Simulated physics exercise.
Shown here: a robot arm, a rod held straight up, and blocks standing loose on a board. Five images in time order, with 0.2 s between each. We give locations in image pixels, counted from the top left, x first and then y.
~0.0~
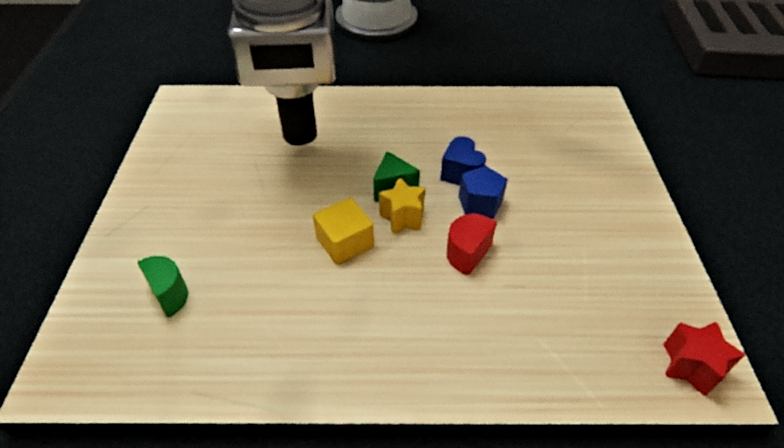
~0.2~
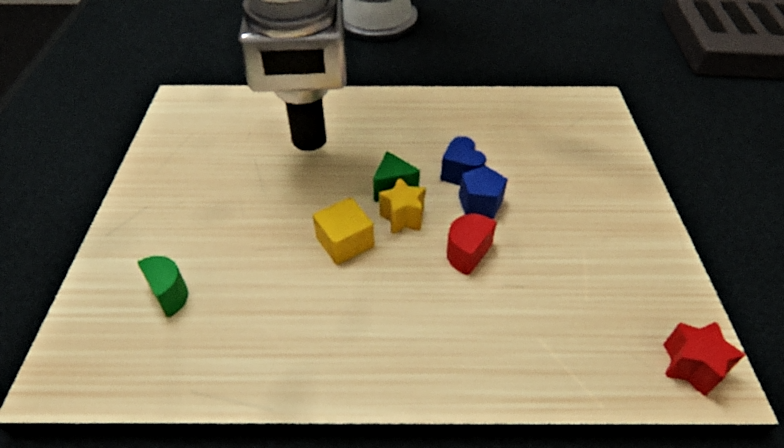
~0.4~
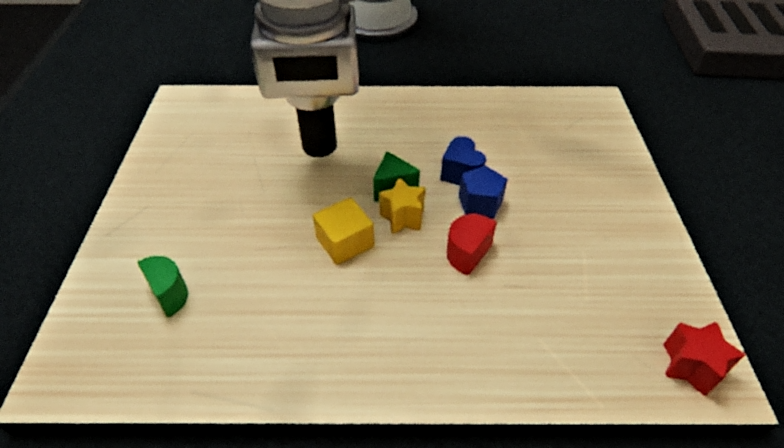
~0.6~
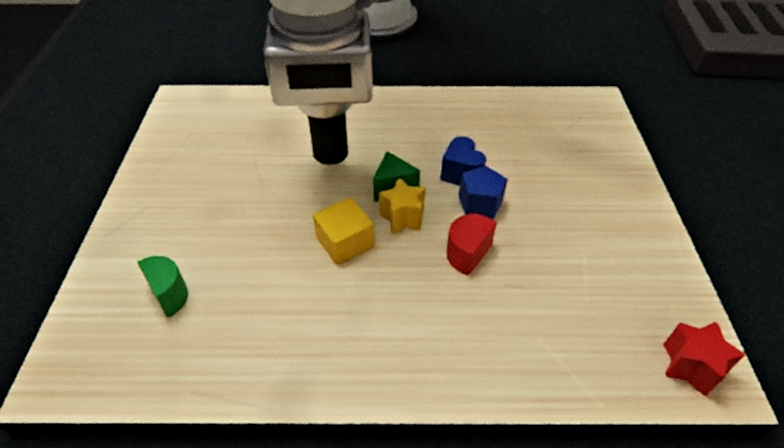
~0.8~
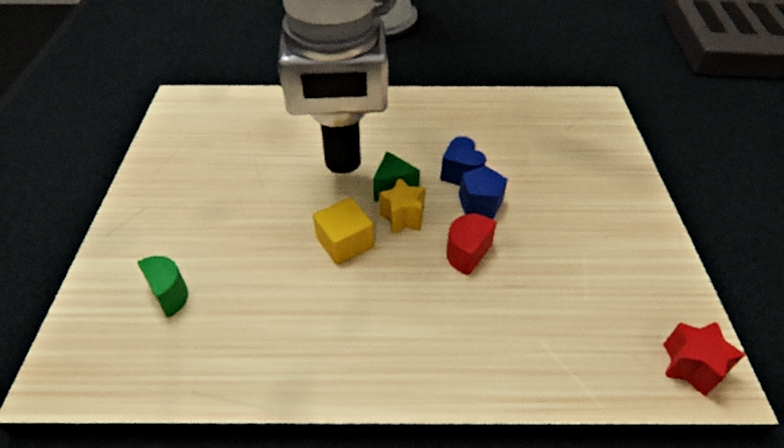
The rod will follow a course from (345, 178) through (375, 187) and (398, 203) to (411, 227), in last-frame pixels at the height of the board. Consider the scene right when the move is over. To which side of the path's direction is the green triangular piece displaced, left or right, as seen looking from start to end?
That's a shift to the left.
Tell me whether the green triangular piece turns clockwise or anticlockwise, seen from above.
The green triangular piece rotates counterclockwise.
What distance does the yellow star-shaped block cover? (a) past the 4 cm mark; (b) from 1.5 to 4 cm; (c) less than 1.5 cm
Answer: A.
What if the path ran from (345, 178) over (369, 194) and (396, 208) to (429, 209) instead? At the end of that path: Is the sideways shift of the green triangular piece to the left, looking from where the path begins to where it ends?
Going by the path, yes.
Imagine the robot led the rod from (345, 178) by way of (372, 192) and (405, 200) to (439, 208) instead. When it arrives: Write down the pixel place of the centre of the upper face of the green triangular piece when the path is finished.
It should be at (469, 172) by then.
The first path, step by step. One third of the way, rod at (375, 170); green triangular piece at (407, 170); yellow star-shaped block at (407, 197), turned 15° clockwise.
Two thirds of the way, rod at (399, 187); green triangular piece at (433, 177), turned 30° anticlockwise; yellow star-shaped block at (422, 208), turned 40° clockwise.
At the end, rod at (412, 211); yellow four-sided block not moved; green triangular piece at (436, 180), turned 45° anticlockwise; yellow star-shaped block at (434, 229); red half-round block at (476, 234).
